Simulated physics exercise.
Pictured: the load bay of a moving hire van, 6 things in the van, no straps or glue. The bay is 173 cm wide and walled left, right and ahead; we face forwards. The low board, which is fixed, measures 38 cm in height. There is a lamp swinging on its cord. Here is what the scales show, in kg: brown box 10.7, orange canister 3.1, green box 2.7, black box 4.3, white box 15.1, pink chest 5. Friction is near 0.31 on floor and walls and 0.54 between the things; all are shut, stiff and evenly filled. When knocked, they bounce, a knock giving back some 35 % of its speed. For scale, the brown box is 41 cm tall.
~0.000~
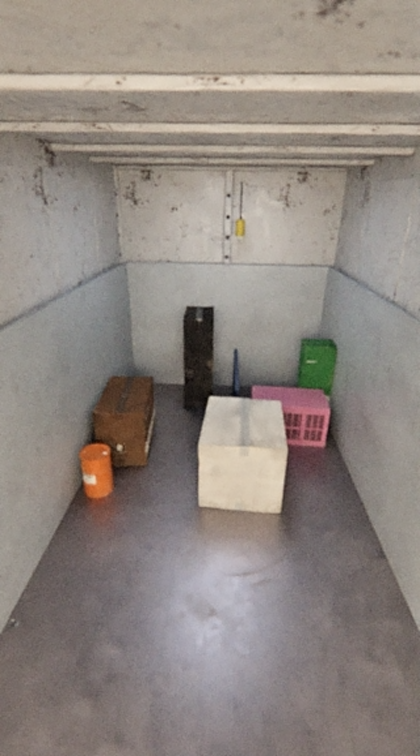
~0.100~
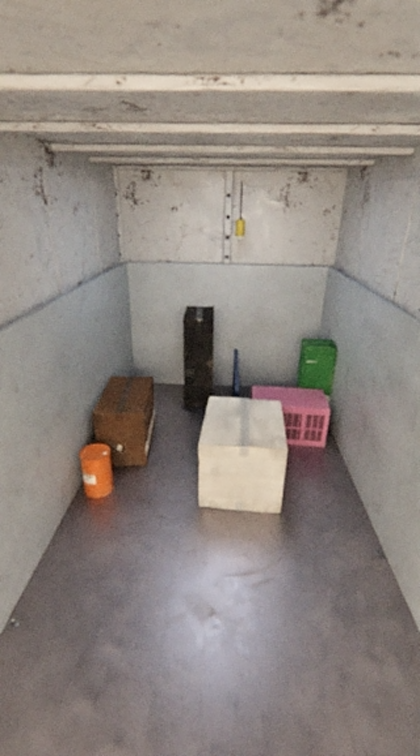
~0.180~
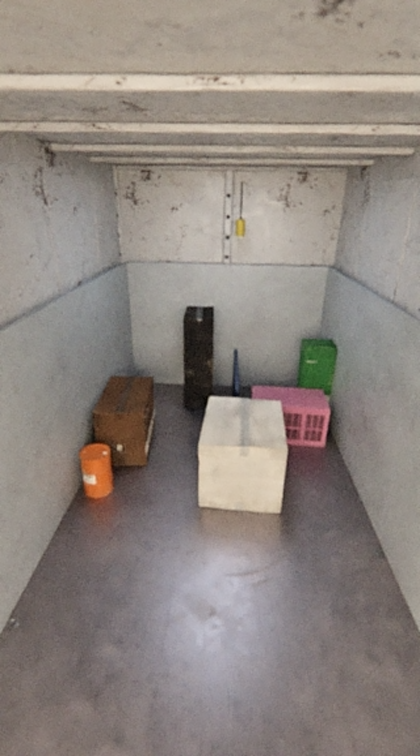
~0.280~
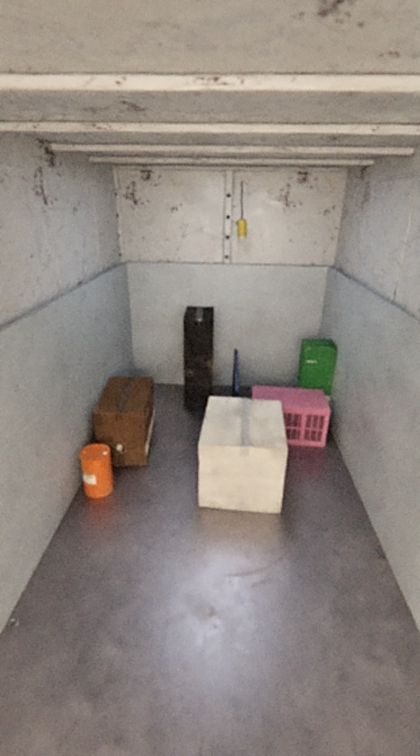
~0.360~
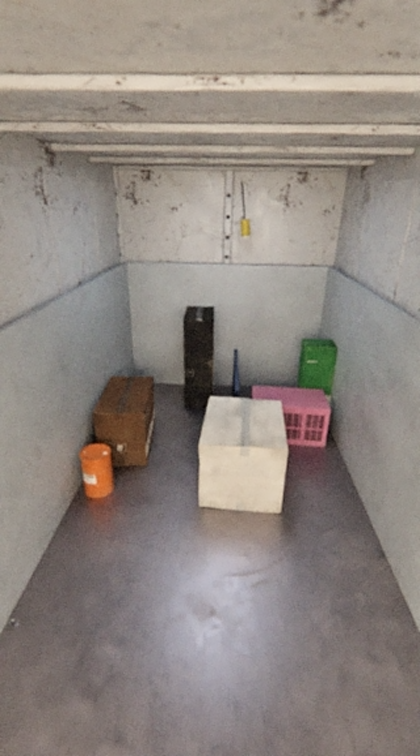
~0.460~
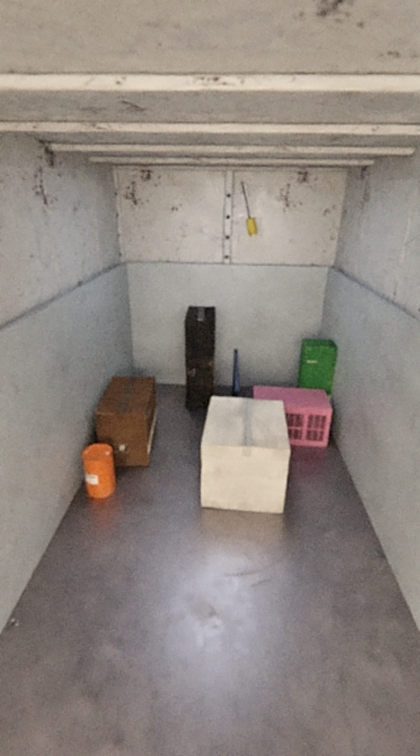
A yellow lamp on a cord swings slightly to the right at the far wall of a moving van's bare bay, seen facing forwards from a fixed view. An orange canister and brown box sit at left, a tall black box at the back, a white box near the centre, and a pink chest and green box at right. The canister shifts barely rightward late on, while the rest stay practically still.
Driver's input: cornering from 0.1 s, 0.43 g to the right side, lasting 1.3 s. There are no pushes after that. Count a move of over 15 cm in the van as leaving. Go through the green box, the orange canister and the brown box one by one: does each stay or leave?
In the end the green box stays near its start. The orange canister moves off its start. The brown box moves off its start.
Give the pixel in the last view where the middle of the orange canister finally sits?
Roughly at pixel (222, 476).
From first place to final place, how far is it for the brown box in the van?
Displacement: Approx. 62 cm.
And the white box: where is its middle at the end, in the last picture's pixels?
You'll see it about at (319, 454) in the last picture.
By 0.76 s, push 0.43 g right; brown box 12 cm from its spot near (145, 419); orange canister 12 cm from its spot near (117, 471); white box 12 cm from its spot.
By 1.06 s, push 0.43 g right; brown box 34 cm from its spot near (175, 420); orange canister 33 cm from its spot near (151, 473); white box 34 cm from its spot.
By 1.26 s, push 0.24 g right; orange canister 53 cm from its spot near (184, 474); brown box 54 cm from its spot near (203, 421); white box 48 cm from its spot.
When it is over (2.0 s), not toppled but over 15 cm from the start, brown box, orange canister, black box and white box; the other 2 within 15 cm of the start. In the last view, green box near (315, 381), orange canister near (222, 476).
